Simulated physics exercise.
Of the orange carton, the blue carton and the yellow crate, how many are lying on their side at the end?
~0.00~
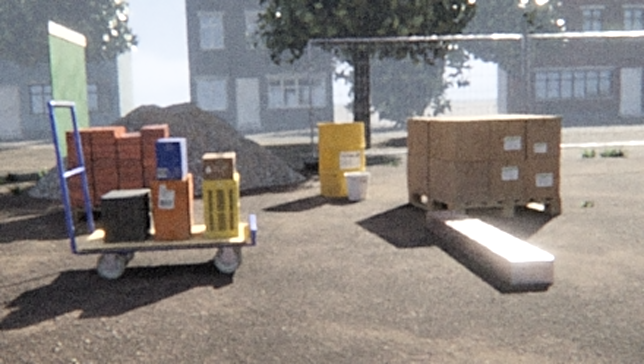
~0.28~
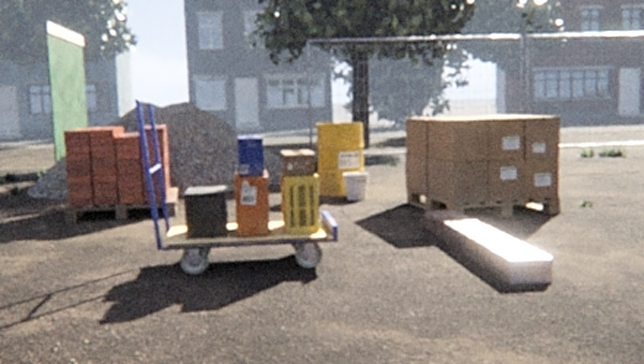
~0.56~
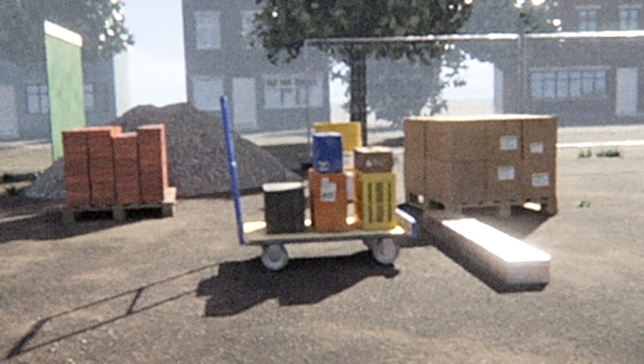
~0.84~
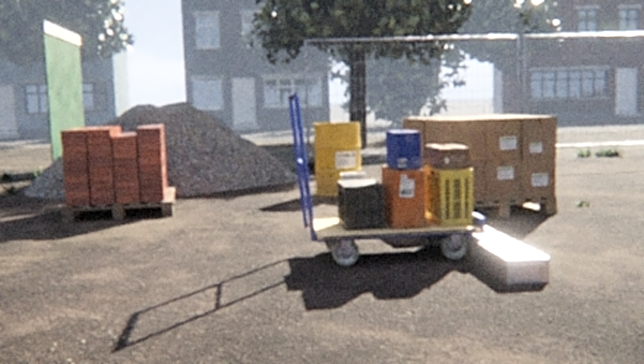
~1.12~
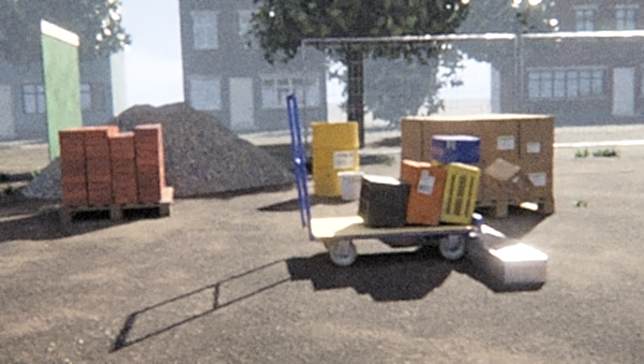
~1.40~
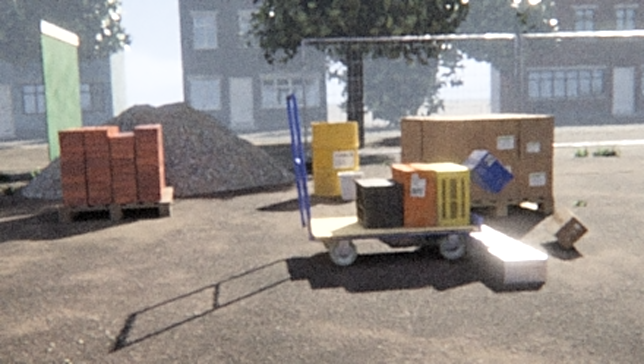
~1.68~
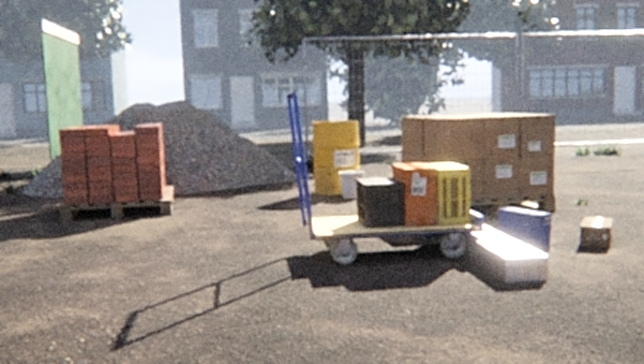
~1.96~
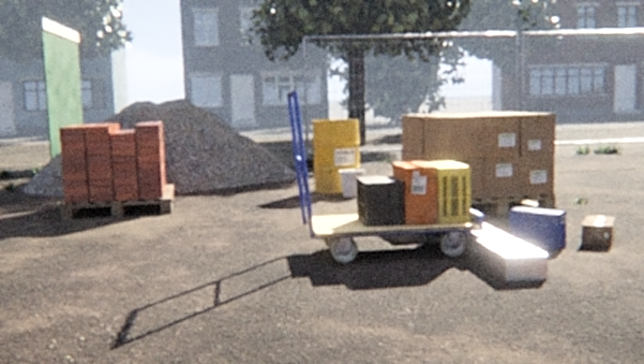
One of them is, the blue carton. The orange carton and the yellow crate still stand upright on the trolley.
A trolley rolls right and stops at a step, and blue and brown cartons tumble beyond.
